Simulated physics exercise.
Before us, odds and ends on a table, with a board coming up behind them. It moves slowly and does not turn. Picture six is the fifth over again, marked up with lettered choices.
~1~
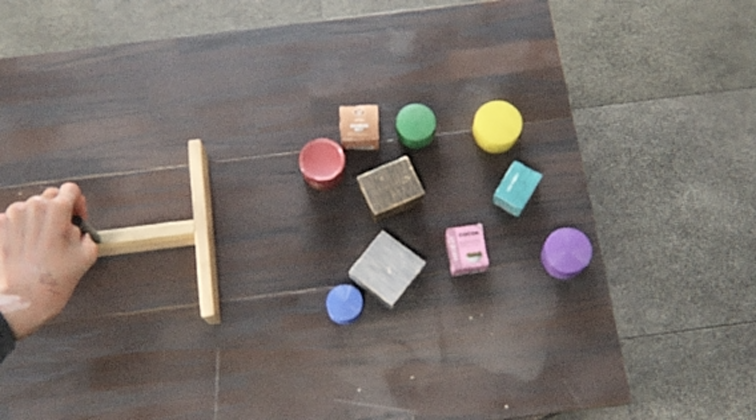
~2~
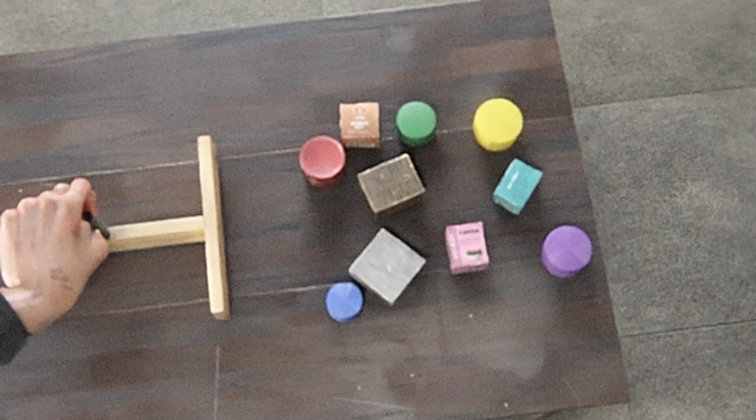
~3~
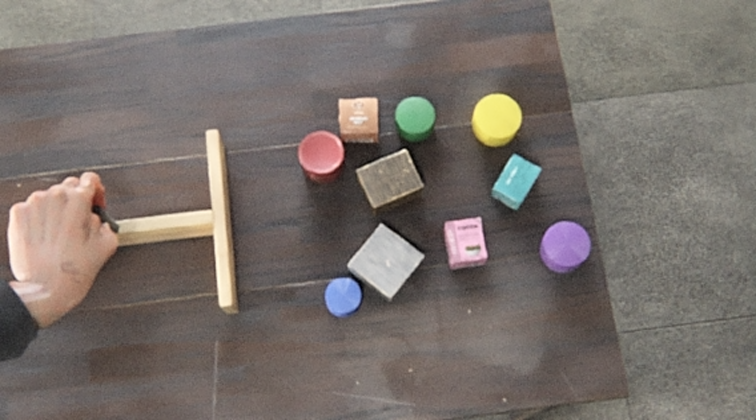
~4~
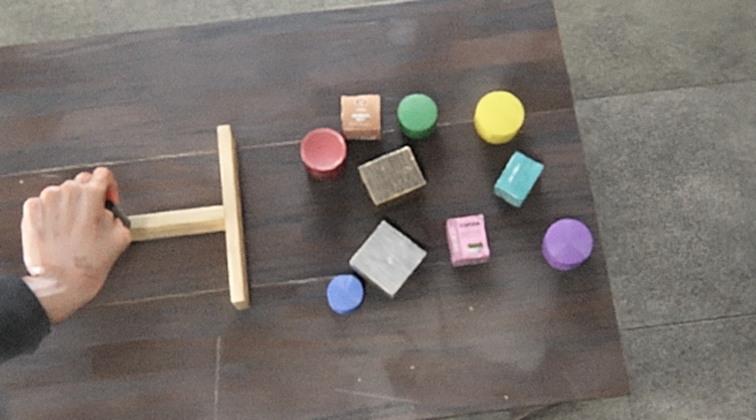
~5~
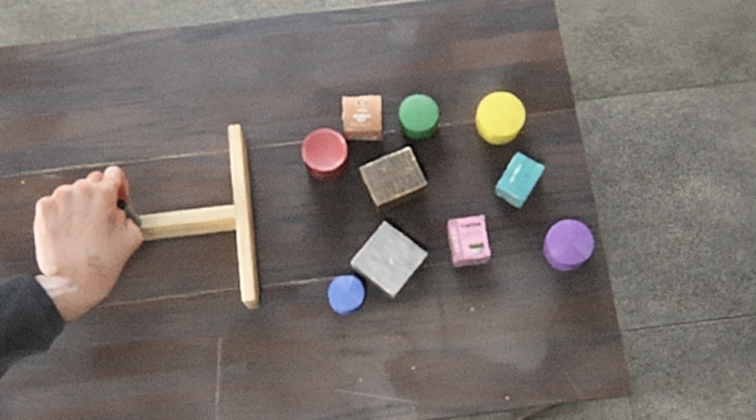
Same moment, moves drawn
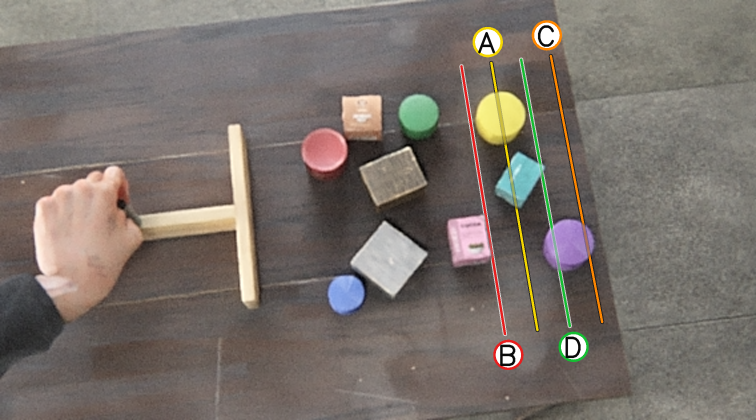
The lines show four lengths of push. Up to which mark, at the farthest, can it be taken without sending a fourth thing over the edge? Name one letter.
Up to line D.
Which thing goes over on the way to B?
The purple tin goes over.
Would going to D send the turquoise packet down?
Yes.
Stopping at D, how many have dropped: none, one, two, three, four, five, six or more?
By then, three.
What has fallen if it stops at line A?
The purple tin.
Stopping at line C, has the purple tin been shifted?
By then, yes.
On the copy, A at (513, 191); B at (482, 194); C at (575, 183); D at (544, 187).
On D. First, board (351, 198); blue tin (386, 297); orange packet (367, 114).
Then, board (460, 185); purple tin (586, 243); turquoise packet (540, 173).
Finally, board (546, 175); pink packet over the edge; turquoise packet over the edge; three fallen.
By contrast, A is within the limit but short; B is within the limit but short; C drops six.
